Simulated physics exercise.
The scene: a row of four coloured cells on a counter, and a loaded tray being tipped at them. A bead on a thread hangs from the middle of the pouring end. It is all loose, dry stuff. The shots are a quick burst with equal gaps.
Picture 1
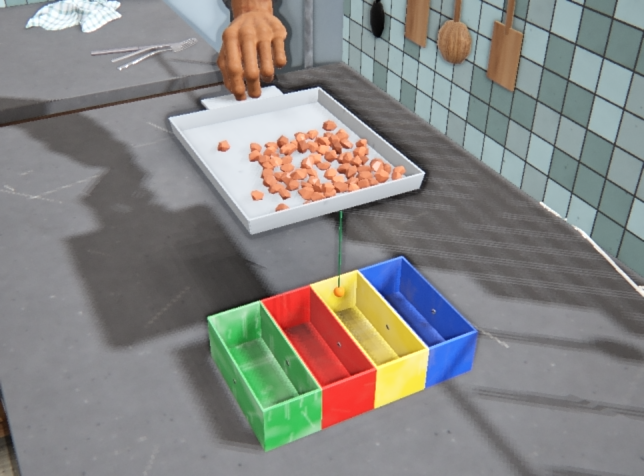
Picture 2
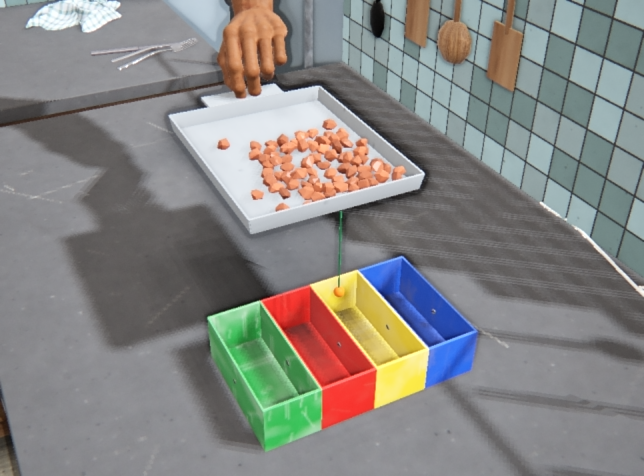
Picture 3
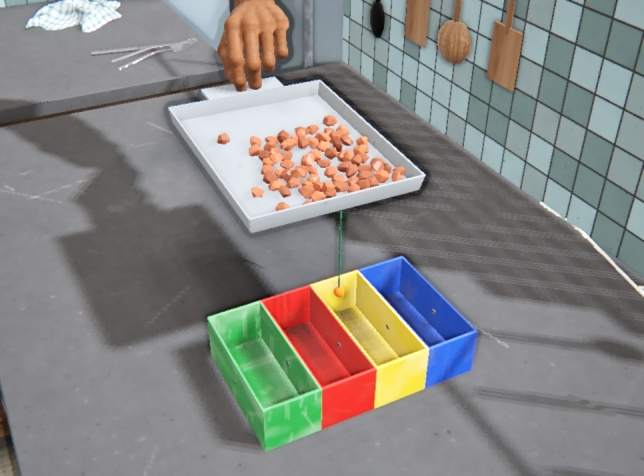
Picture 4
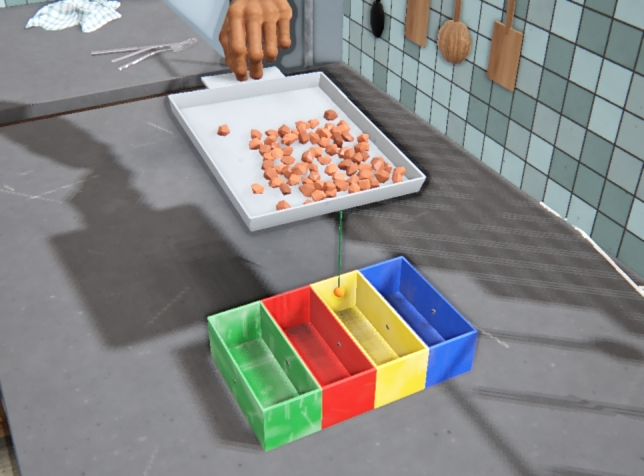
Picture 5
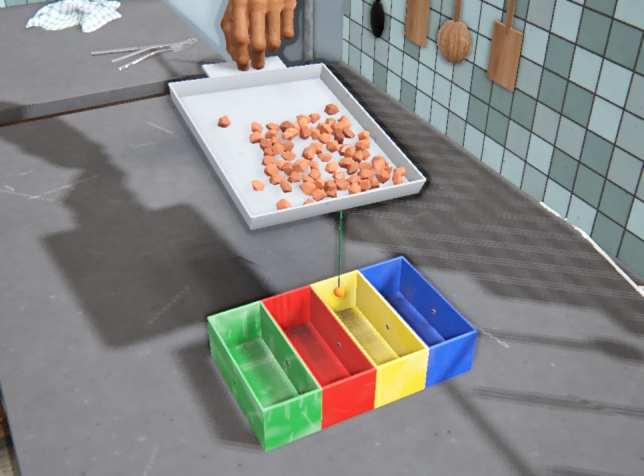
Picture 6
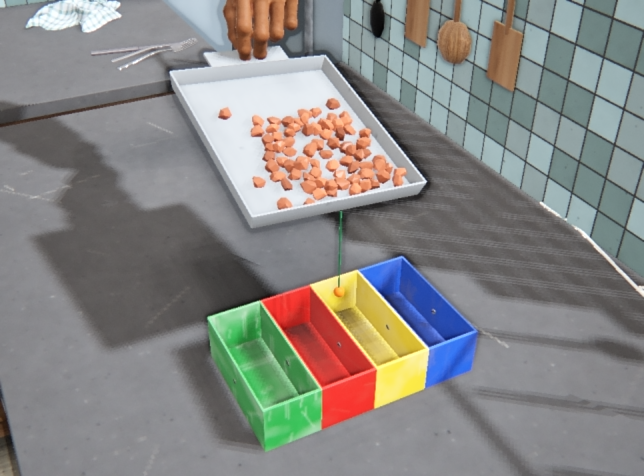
On a grey kitchen counter, a hand held a tray of reddish brick bits above green, red, yellow and blue cells, then gradually tilted it a little, its right corner lowest, while the bits barely shifted.
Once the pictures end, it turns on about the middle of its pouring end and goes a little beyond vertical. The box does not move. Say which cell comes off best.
Most goes to the blue cell.
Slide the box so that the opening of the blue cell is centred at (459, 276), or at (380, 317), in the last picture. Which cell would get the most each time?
The first try: The yellow one. The second: Blue.
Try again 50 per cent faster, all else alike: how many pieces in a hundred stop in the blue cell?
Some 50 per cent.
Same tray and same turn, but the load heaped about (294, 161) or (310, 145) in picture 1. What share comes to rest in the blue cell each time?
About 60 and 70 per cent.
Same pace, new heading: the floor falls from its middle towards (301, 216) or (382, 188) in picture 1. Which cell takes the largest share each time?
At the first place red, at the second blue.
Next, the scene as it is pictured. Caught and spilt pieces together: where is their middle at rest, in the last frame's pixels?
Around (415, 344).
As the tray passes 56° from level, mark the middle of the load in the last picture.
At about (356, 152).
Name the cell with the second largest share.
In second place: The cell in yellow.
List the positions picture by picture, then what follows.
In the first picture, corners of the pouring end near (251, 218) and (420, 172), level; middle of the load near (324, 166), bits of crushed brick; bead on its thread near (339, 292); green cell near (293, 416); red cell near (349, 395); yellow cell near (401, 375); blue cell near (451, 356).
In the second picture, corners of the pouring end near (251, 217) and (420, 173), level; middle of the load near (324, 165).
In the third picture, corners of the pouring end near (251, 217) and (421, 174), tipped barely, lowest at the right corner; middle of the load near (324, 163).
In the fourth picture, corners of the pouring end near (252, 216) and (421, 176), tipped a little, lowest at the right corner; middle of the load near (325, 160).
In the fifth picture, corners of the pouring end near (253, 214) and (422, 178), tipped a little, lowest at the right corner; middle of the load near (325, 157).
In the sixth picture, corners of the pouring end near (254, 214) and (422, 180), tipped a little, lowest at the right corner; middle of the load near (326, 154); green cell near (293, 416); red cell near (349, 395); yellow cell near (401, 375); blue cell near (451, 356).
Shortly afterwards, tray tipped steeply; the whole lot on the tray.
Next, tray tipped right over; all but a few on the tray; only a few falling or outside the box.
Some moments later, tray tipped past a quarter turn; near half in the blue cell; near a third in the yellow cell; only a few in the red cell; only a few in the green cell; a little falling or outside the box.
In the end, tray tipped past a quarter turn; near half in the blue cell; near a third in the yellow cell; only a few in the red cell; only a few in the green cell; a little outside the box.
